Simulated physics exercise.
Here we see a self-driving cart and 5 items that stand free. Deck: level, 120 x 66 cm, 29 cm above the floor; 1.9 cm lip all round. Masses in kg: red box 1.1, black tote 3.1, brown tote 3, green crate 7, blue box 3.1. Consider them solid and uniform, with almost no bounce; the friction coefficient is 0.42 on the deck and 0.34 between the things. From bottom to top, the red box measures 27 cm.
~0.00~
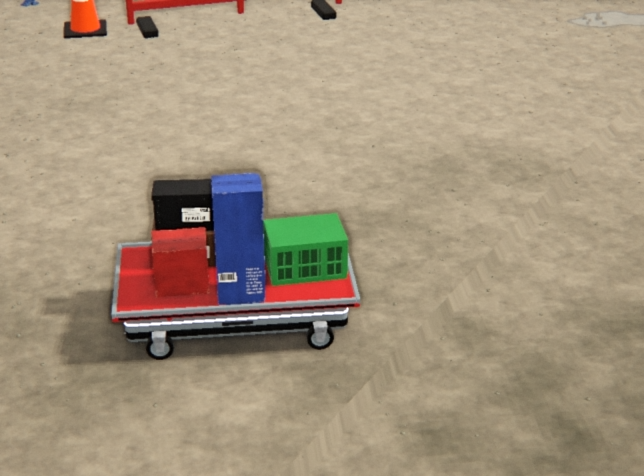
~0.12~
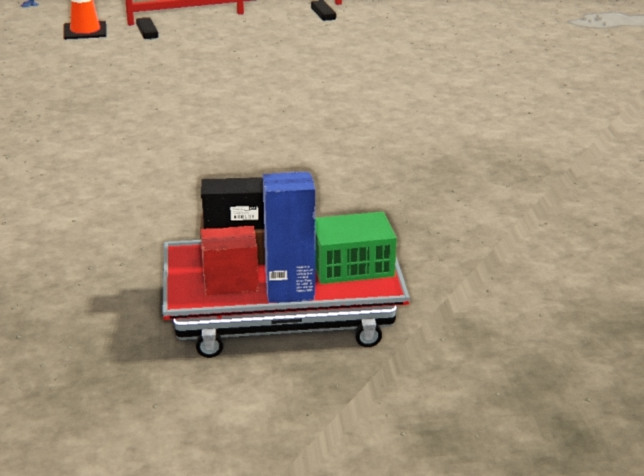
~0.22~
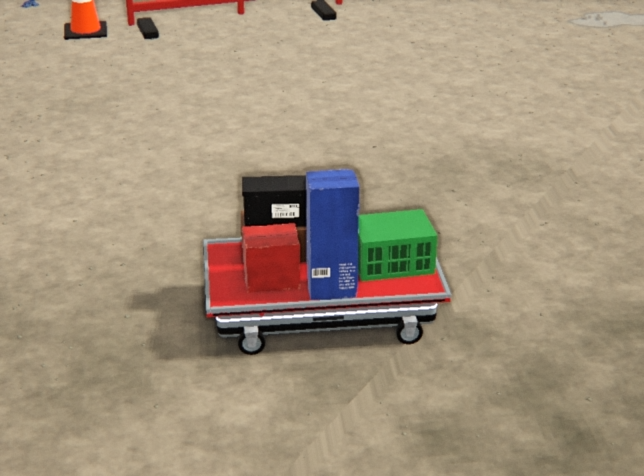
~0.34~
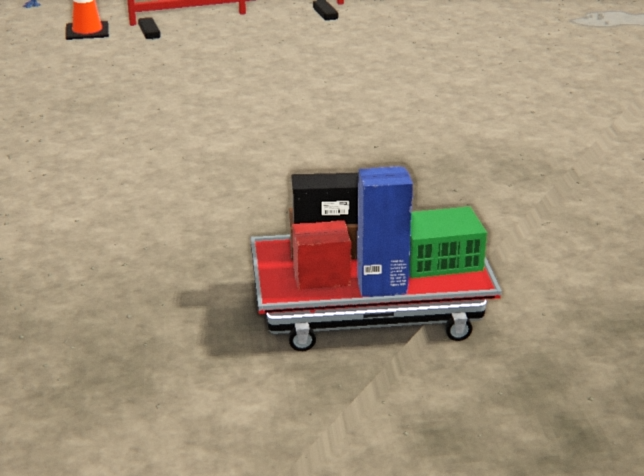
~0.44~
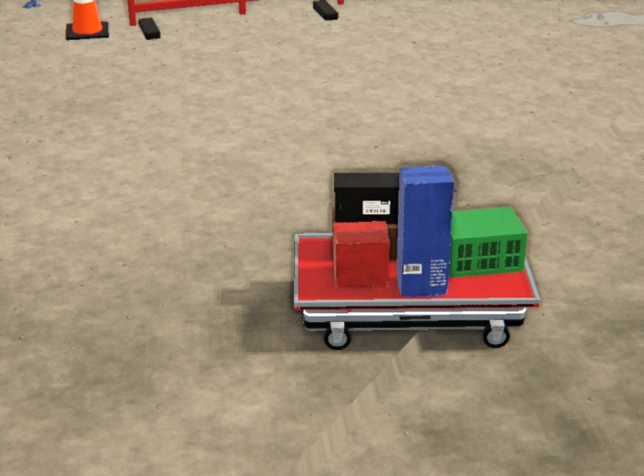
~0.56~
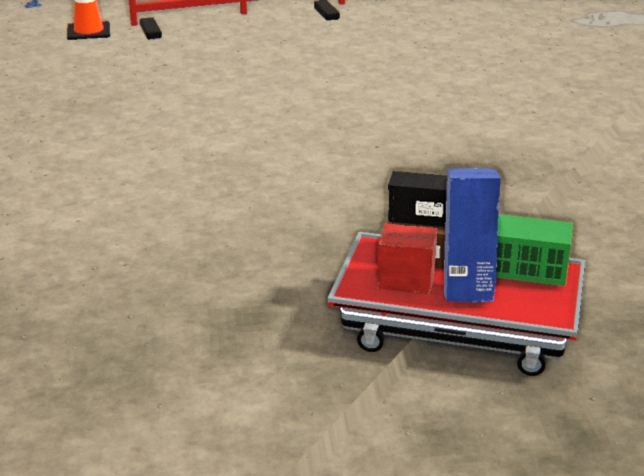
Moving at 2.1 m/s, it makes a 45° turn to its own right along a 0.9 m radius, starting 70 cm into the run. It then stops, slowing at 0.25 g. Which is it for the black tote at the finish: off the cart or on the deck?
It ends off the cart.
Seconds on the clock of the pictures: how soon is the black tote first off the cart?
Around 0.7 s on the clock.
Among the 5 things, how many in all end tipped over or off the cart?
In total, 2.
After 0.66 s, cart has run 139 cm, turned 34°; black tote slid 16 cm near (474, 205); blue box leaning 29°; green crate leaning 14°.
After 0.86 s, cart has run 180 cm, turned 45°; black tote now off the cart; blue box leaning 69°; green crate slid 12 cm.
After 1.16 s, cart has run 229 cm, turned 45°; blue box leaning 73°; green crate slid 8 cm; red box slid 6 cm.
At rest (2.1 s), off the cart, black tote; tipped over on the deck, blue box; the other 3 in place, give or take 10 cm.
